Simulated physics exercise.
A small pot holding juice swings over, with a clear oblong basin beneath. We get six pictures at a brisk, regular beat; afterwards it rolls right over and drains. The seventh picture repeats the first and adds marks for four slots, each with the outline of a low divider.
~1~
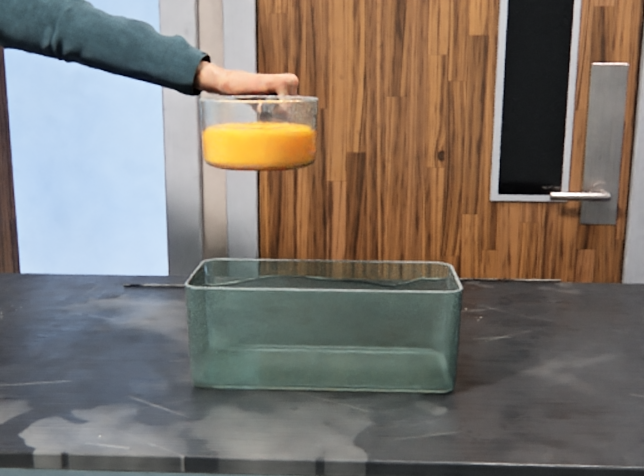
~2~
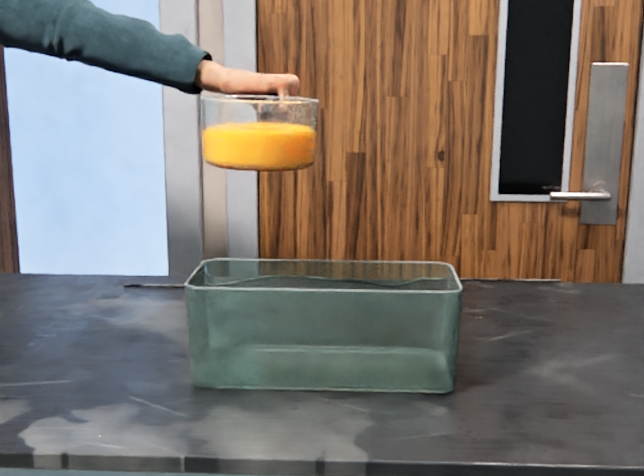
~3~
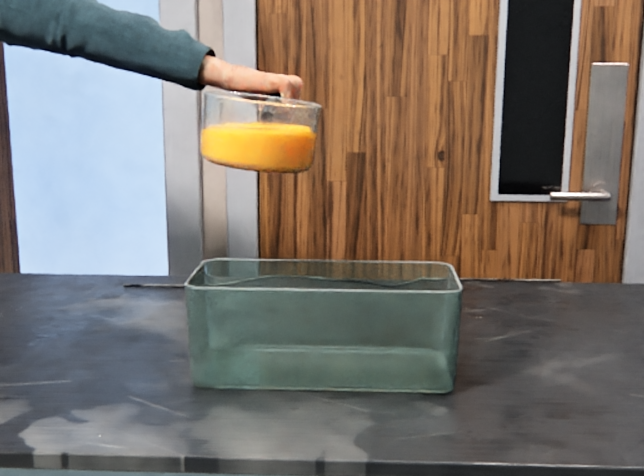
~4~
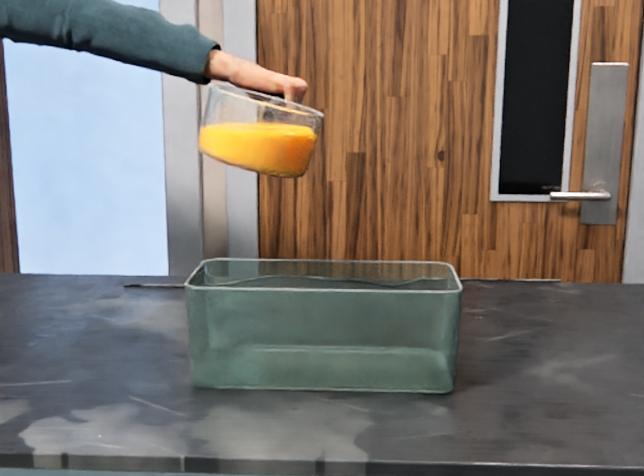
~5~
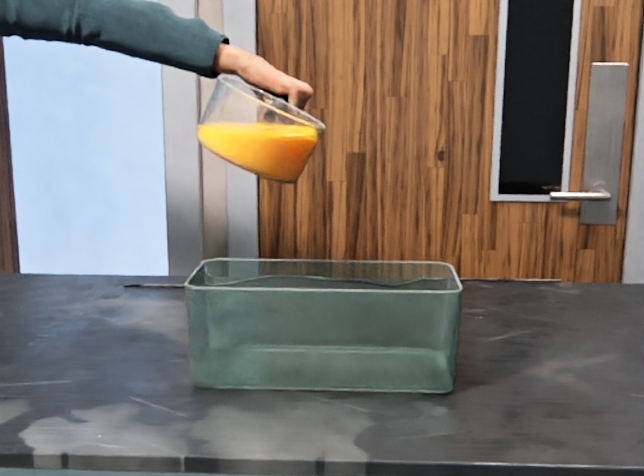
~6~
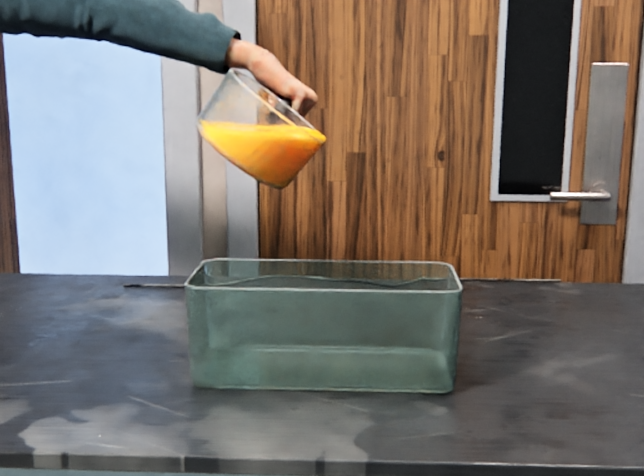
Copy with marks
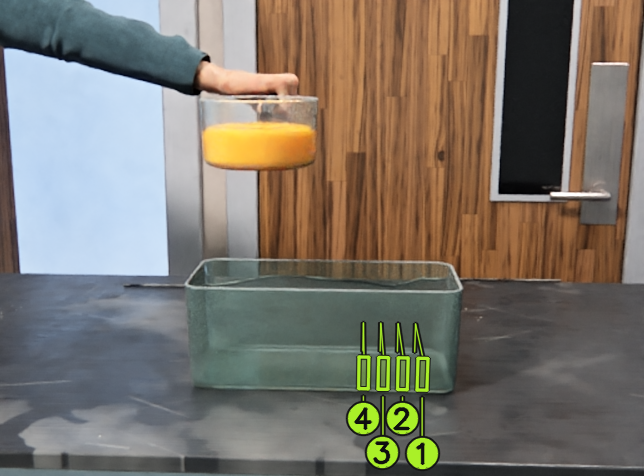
A small clear pot of orange juice, held by a hand, tilts rightward above a clear basin.
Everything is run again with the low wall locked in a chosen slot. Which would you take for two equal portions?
Use slot 4.
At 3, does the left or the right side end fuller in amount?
The left one.
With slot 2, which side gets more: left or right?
More ends on the left.
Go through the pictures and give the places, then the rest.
The first picture shows upright, lip at (315, 99); basin from (191, 385) to (455, 391); nothing has left yet.
The second picture shows upright, lip at (316, 100); nothing has left yet.
The third picture shows tipped about 7°, lip at (319, 106); nothing has left yet.
The fourth picture shows tipped about 15°, lip at (321, 114); nothing has left yet.
The fifth picture shows tipped about 25°, lip at (323, 126); nothing has left yet.
The sixth picture shows tipped about 38°, lip at (323, 140); juice is over the lip, down to (323, 140).
On the marked copy, 1 at (422, 397); 2 at (402, 396); 3 at (382, 396); 4 at (363, 396).
With 1, about 92 % ends left of the wall and 7 % right of it.
With 2, about 94 % ends left of the wall and 4 % right of it.
With 3, about 78 % ends left of the wall and 21 % right of it.
With 4, about 47 % ends left of the wall and 52 % right of it.
